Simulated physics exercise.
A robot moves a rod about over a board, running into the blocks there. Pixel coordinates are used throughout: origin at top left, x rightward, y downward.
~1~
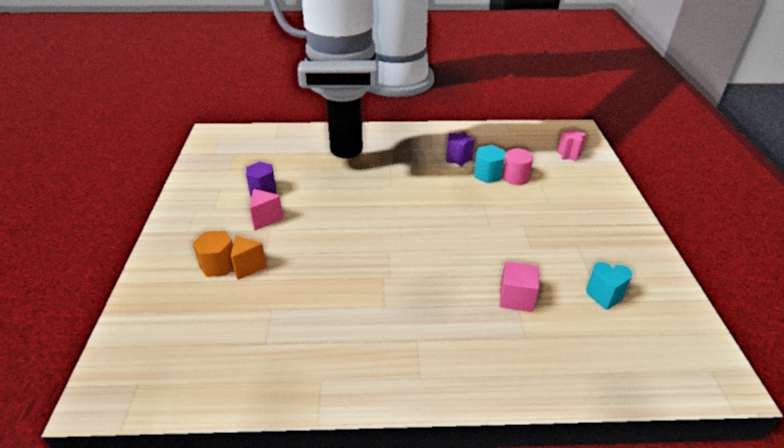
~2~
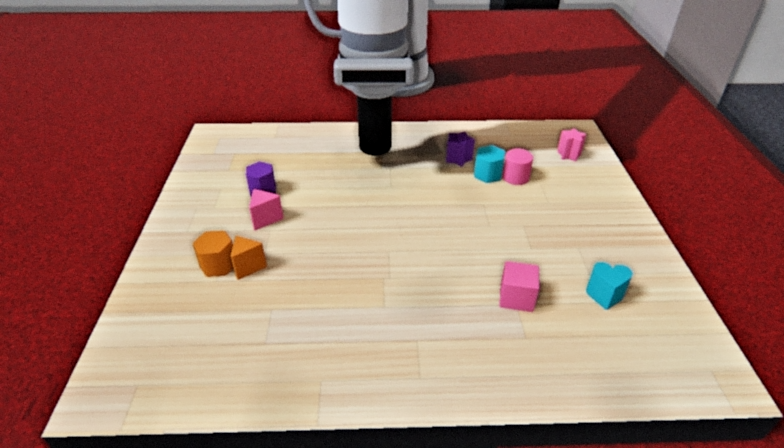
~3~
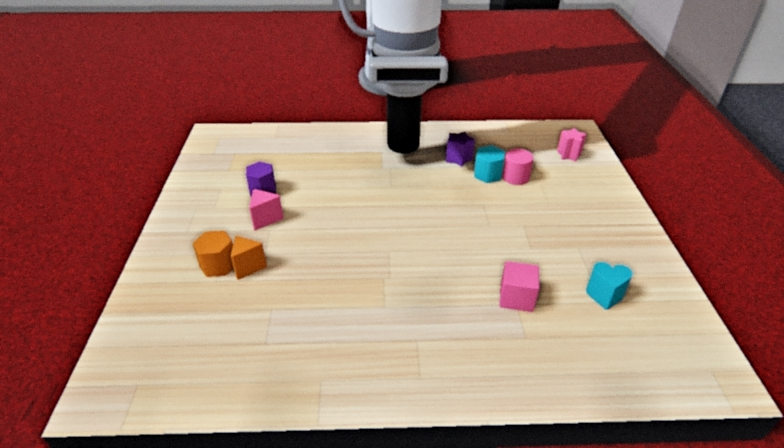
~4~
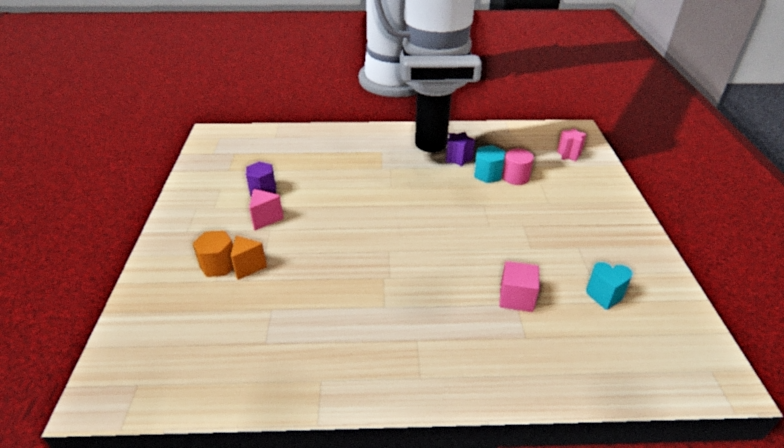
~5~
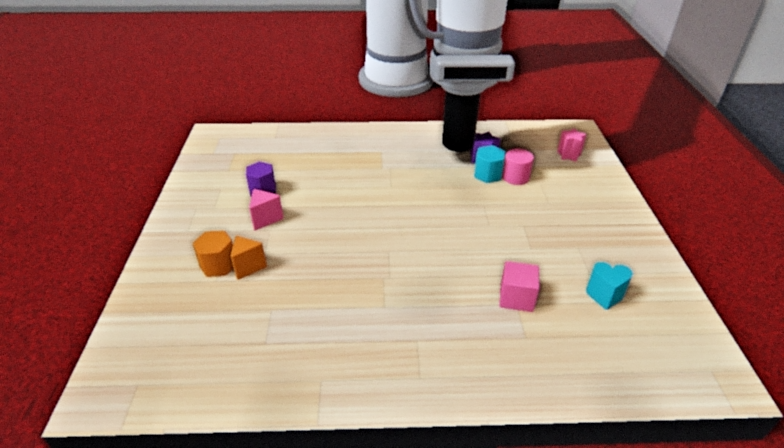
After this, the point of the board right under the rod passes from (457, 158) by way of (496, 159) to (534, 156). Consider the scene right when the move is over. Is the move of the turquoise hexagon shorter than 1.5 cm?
Final answer: Yes.
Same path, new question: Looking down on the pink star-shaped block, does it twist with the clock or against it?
The answer is counter-clockwise.
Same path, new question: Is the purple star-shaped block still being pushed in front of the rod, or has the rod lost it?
I think it holds its spot in front.
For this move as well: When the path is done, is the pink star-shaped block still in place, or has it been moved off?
It does get moved.
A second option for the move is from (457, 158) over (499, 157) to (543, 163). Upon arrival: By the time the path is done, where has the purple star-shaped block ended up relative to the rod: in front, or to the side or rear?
The block sits ahead of the rod.
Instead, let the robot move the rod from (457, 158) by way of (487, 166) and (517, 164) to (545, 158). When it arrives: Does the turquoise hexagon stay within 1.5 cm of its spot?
In short: No.
The first path, step by step. One third of the way, rod (486, 146); purple star-shaped block (514, 139); turquoise hexagon (493, 154).
Two thirds of the way, rod (512, 145); purple star-shaped block (540, 138); turquoise hexagon (494, 154); pink circular block (523, 157).
At the end, rod (537, 142); purple star-shaped block (566, 138); turquoise hexagon (494, 154); pink circular block (523, 157); pink star-shaped block (585, 134), turned 20° anticlockwise.
